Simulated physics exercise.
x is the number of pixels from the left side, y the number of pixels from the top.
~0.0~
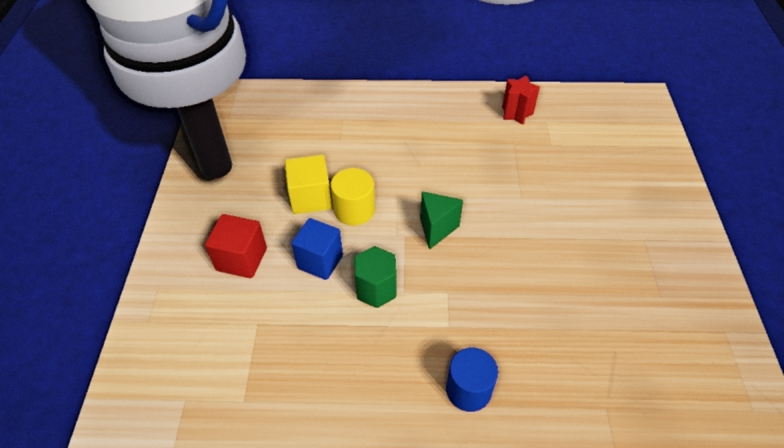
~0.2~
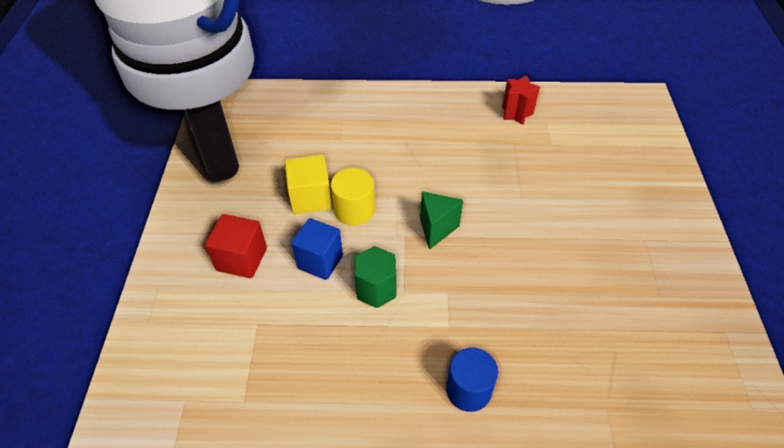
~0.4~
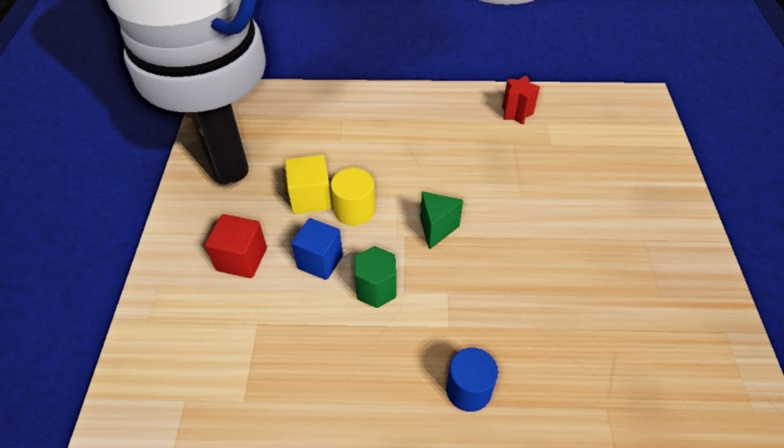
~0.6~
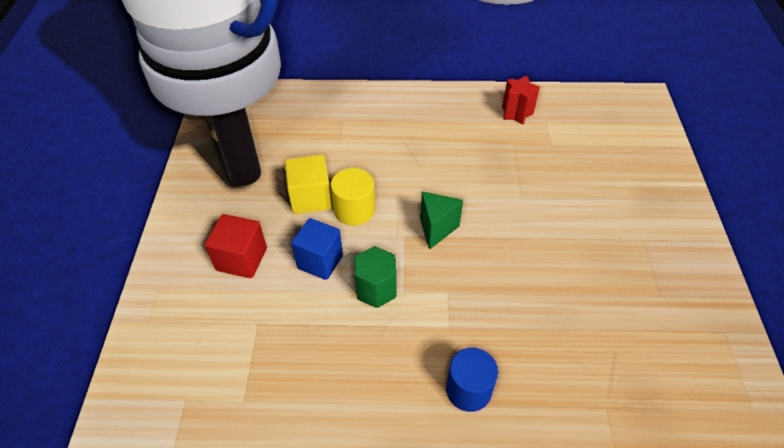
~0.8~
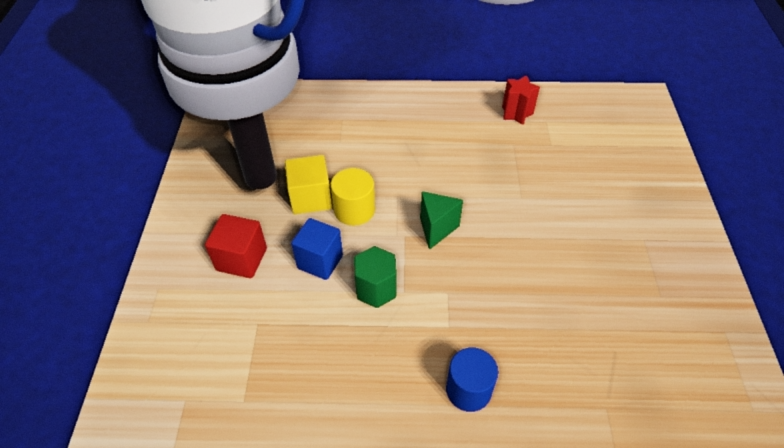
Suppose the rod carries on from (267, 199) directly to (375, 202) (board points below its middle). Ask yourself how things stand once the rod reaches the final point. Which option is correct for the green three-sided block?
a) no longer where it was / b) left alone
Letter a.
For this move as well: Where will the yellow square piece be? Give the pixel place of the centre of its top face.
For the centre of its top, I'd go with (410, 181).
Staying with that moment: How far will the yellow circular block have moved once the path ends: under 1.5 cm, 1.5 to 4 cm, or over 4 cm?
Movement: Over 4 cm.
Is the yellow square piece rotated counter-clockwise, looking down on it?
I believe not.
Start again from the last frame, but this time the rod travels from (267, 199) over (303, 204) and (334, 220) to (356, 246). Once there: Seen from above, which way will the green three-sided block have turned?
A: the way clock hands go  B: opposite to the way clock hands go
Answer: A.
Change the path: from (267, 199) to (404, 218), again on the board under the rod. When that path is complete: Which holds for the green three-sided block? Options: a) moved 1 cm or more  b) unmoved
a - moved 1 cm or more.
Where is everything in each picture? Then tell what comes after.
In the first frame, rod tip (217, 169); block tops, yellow square piece (306, 171); blue square piece (316, 236); yellow circular block (352, 183); green three-sided block (439, 204).
In the second frame, rod (224, 171); blocks unchanged.
In the third frame, rod (234, 173); blocks unchanged.
In the fourth frame, rod (246, 176); blocks unchanged.
In the fifth frame, rod (262, 180); yellow square piece (306, 171); blue square piece (316, 236); yellow circular block (352, 183); green three-sided block (439, 204).
On the path given first. Halfway along, rod (320, 181); yellow square piece (355, 178), turned 25° clockwise; yellow circular block (395, 190).
At the end, rod (374, 182); yellow square piece (410, 181), turned 35° clockwise; blue square piece in place; yellow circular block (450, 194); green three-sided block (474, 216), turned 65° clockwise.
